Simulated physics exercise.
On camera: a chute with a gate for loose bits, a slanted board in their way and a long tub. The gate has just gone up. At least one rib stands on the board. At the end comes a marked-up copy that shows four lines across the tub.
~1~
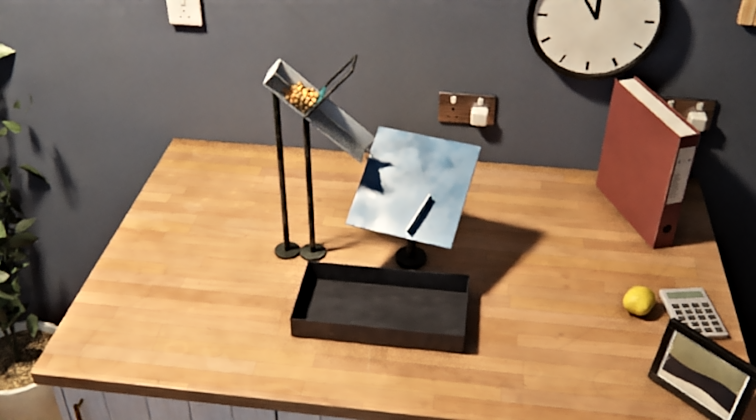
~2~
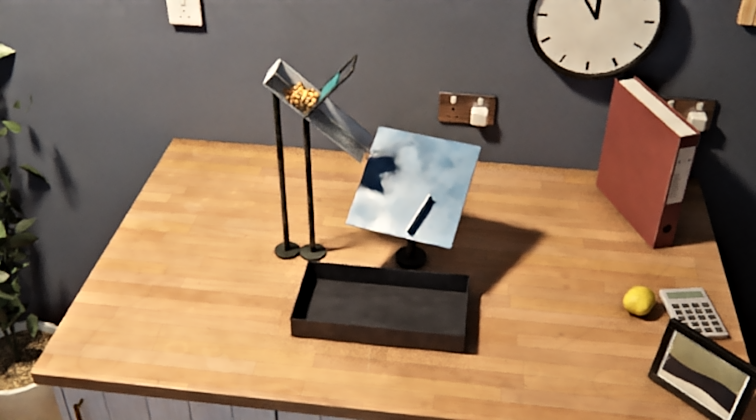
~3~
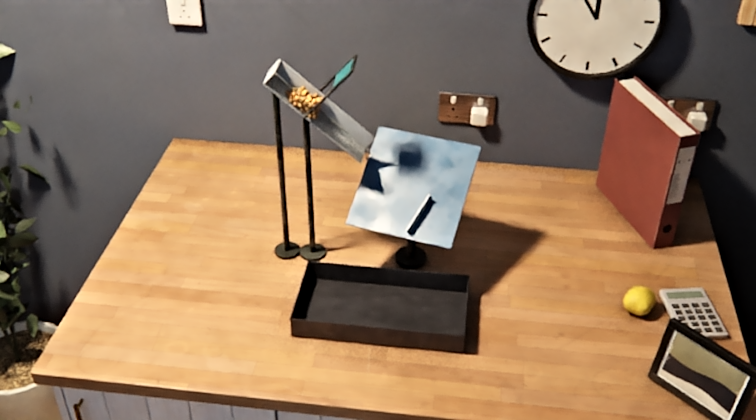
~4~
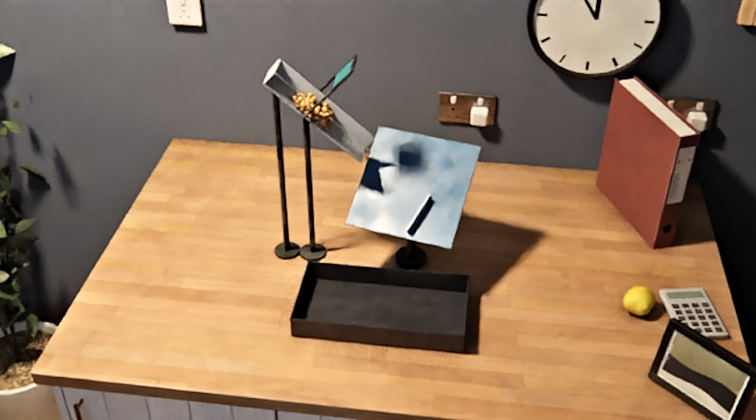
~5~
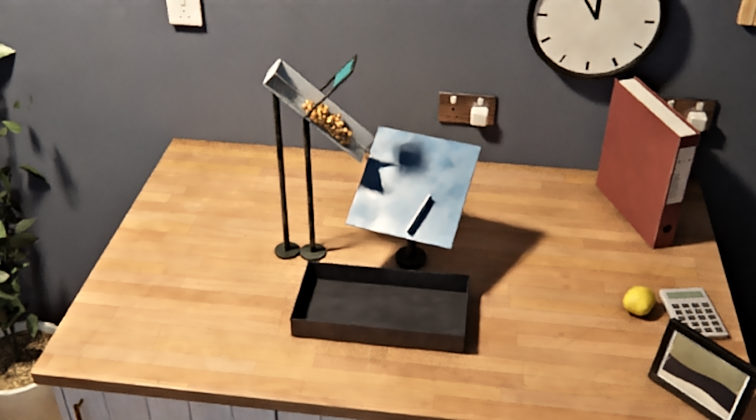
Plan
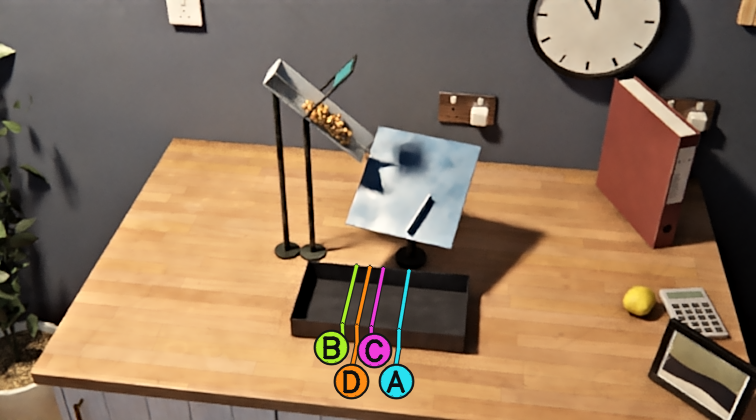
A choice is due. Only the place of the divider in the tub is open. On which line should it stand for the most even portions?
Choose C.
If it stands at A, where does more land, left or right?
More lands on the left.
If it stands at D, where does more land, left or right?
Right.
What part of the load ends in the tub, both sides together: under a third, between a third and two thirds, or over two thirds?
About that: Over two thirds.
On the marked copy, line A crosses the front rim at (399, 329); line B crosses the front rim at (342, 324); line C crosses the front rim at (371, 326); line D crosses the front rim at (356, 325).
With A, of what is caught, nearly all on the left of the divider, a small part on the right.
With B, of what is caught, a small part on the left of the divider, nearly all on the right.
With C, of what is caught, about a third on the left of the divider, about two thirds on the right.
With D, of what is caught, about a quarter on the left of the divider, most on the right.
